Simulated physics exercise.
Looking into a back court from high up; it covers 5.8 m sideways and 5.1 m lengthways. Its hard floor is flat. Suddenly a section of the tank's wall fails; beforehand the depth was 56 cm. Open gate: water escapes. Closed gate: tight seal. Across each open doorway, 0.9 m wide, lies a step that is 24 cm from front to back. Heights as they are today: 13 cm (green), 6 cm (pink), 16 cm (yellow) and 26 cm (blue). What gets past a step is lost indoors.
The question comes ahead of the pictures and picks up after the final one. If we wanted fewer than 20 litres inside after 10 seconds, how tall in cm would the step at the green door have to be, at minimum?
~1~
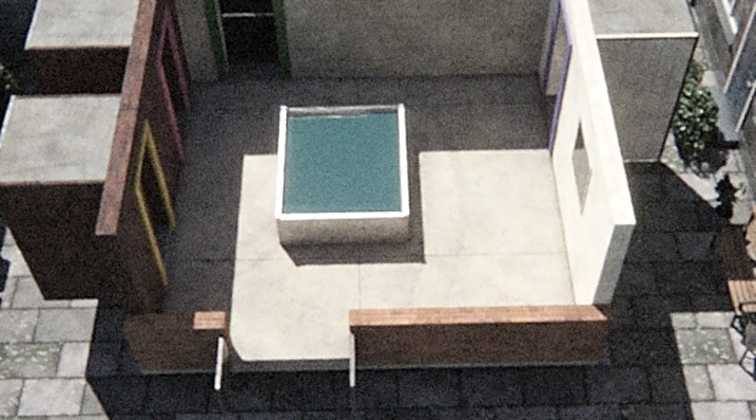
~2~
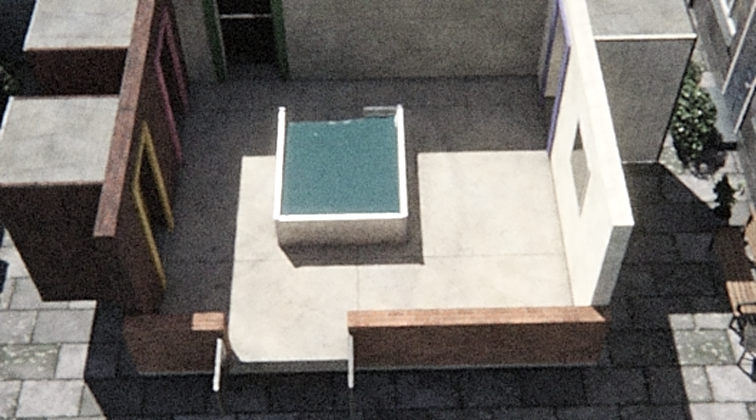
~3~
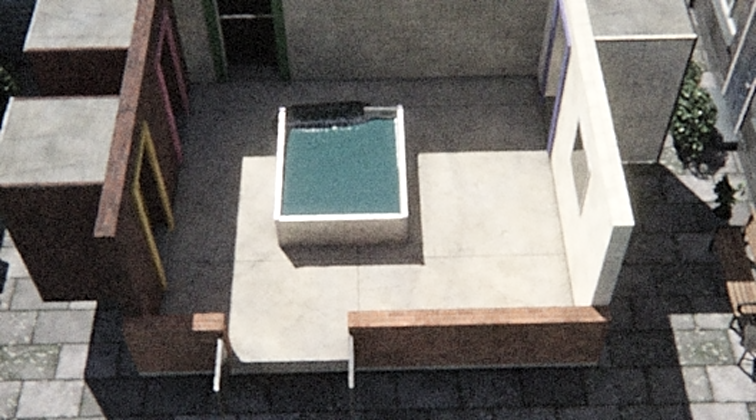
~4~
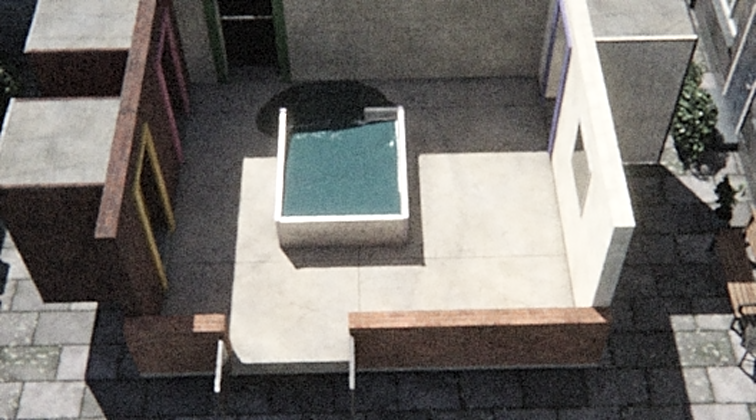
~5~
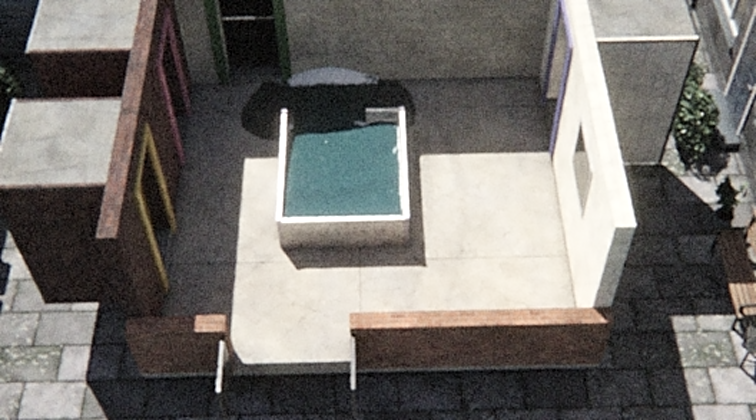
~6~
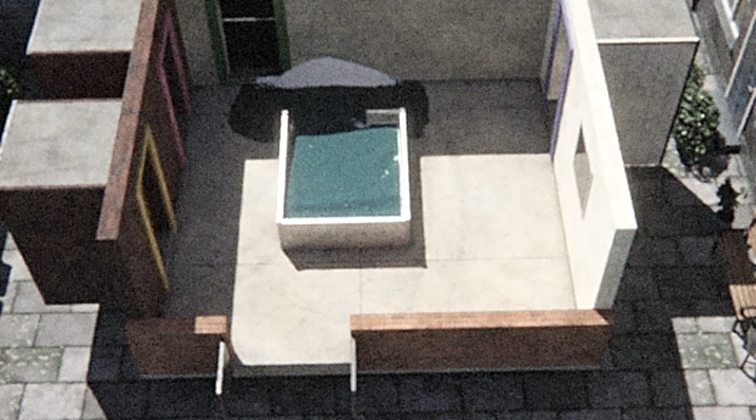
It would need to be around 20 cm tall.
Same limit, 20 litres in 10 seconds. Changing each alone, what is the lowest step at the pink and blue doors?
About 14.0 cm at pink and about 12.0 cm at blue.
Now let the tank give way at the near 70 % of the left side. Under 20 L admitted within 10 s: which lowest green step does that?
Some 11.5 cm.
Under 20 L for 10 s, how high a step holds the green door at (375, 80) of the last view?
26 cm.
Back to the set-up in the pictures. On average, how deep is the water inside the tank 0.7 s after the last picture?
Close to 36 cm deep on average.
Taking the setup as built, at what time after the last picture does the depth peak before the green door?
At about 1.0 s.
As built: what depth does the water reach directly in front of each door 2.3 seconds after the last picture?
Centimetres: Green = 17, pink = 15, yellow = 3, blue = 18.
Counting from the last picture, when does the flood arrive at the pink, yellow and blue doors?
For pink it's 1.0 s, for yellow 2.0 s, and for blue 1.4 s.
Then, 0.7 s after the last picture water covers 15 % of the floor, deepest (40 cm) near (323, 92); 24 cm at the green door, 7 litres in over its 13 cm step.
Then, 2.3 s after the last picture water covers 50 % of the floor, deepest (30 cm) near (194, 87); 17 cm at the green door, 62 litres in over its 13 cm step.
Then, 9.3 s after the last picture water covers 95 % of the floor, deepest (10 cm) near (165, 306); 6 cm at the green door, 76 litres in over its 13 cm step.
At the green door as built, the water peaked near 24 cm, 1.1 s after the last picture.
With a step of 16 cm, 48 litres would have come in within the 10 s; with 22 cm, 14 litres. So under 20 litres takes about 20 cm.
